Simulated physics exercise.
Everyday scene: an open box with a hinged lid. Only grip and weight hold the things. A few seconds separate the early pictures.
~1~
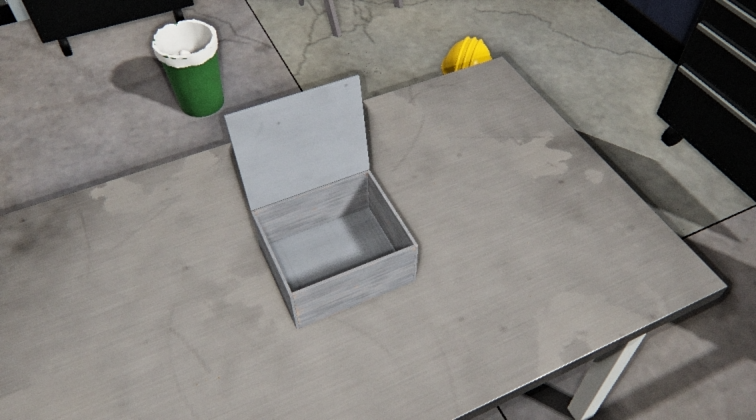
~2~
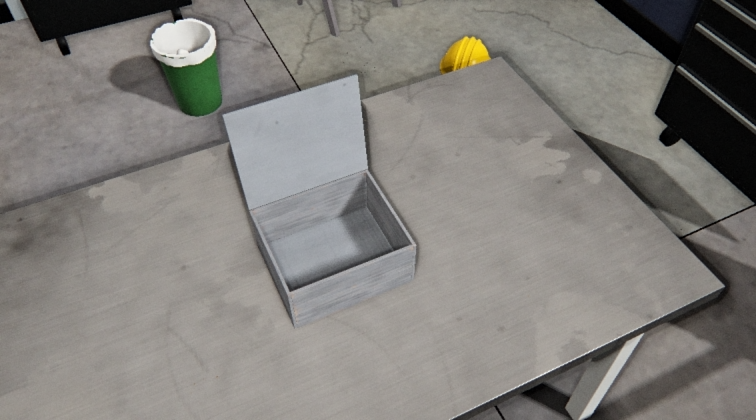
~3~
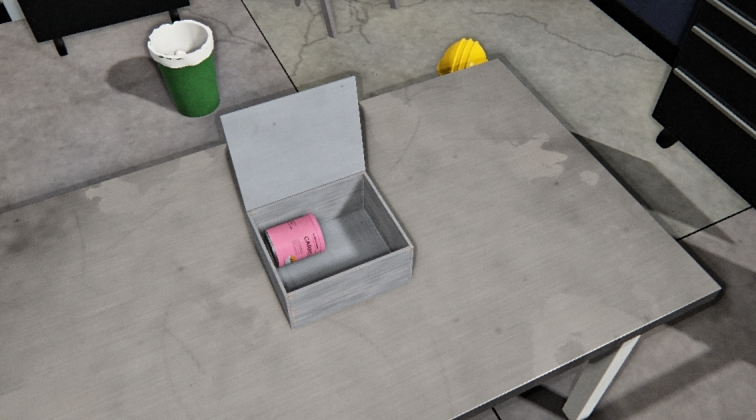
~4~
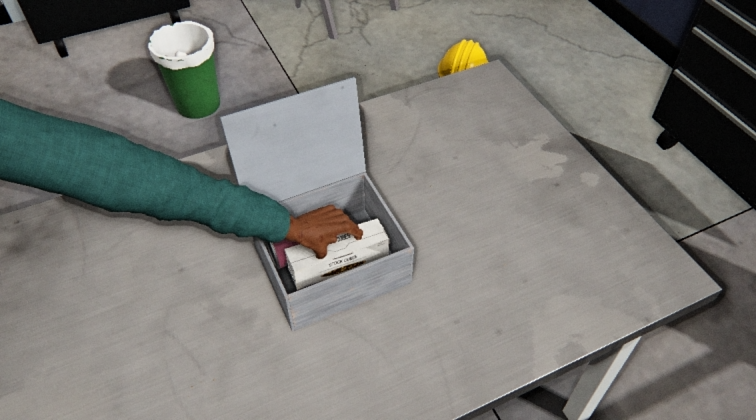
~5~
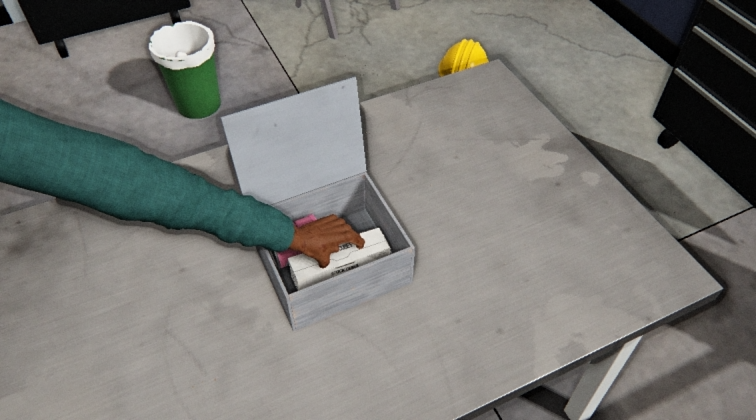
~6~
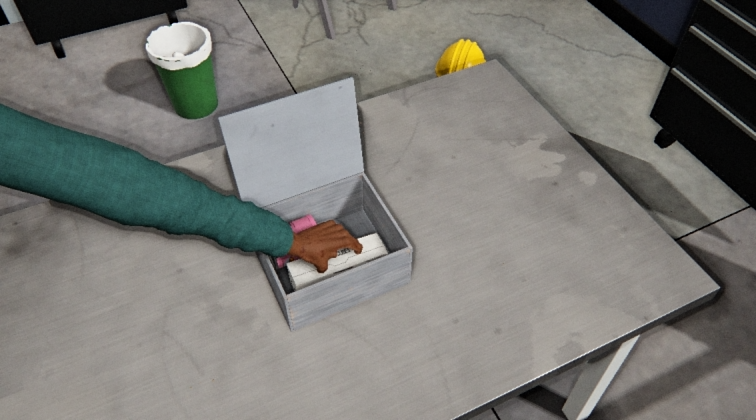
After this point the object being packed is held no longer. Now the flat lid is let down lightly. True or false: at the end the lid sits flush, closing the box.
True.
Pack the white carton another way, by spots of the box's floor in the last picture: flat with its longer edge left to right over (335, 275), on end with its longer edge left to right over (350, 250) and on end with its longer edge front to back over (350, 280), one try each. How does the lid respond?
On try one it fits down fine; on try two it won't go down; on try three it won't go down.
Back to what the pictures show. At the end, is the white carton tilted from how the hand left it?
At the finish the white carton holds its orientation.
Then, 1.30 s after the last picture, lid 82° above the rim.
Then, 1.70 s after the last picture, lid 47° above the rim.
Then, 1.90 s after the last picture, lid 18° above the rim.
At rest, lid shut; both in place. Seen from the same camera at the end, white carton near (338, 267).
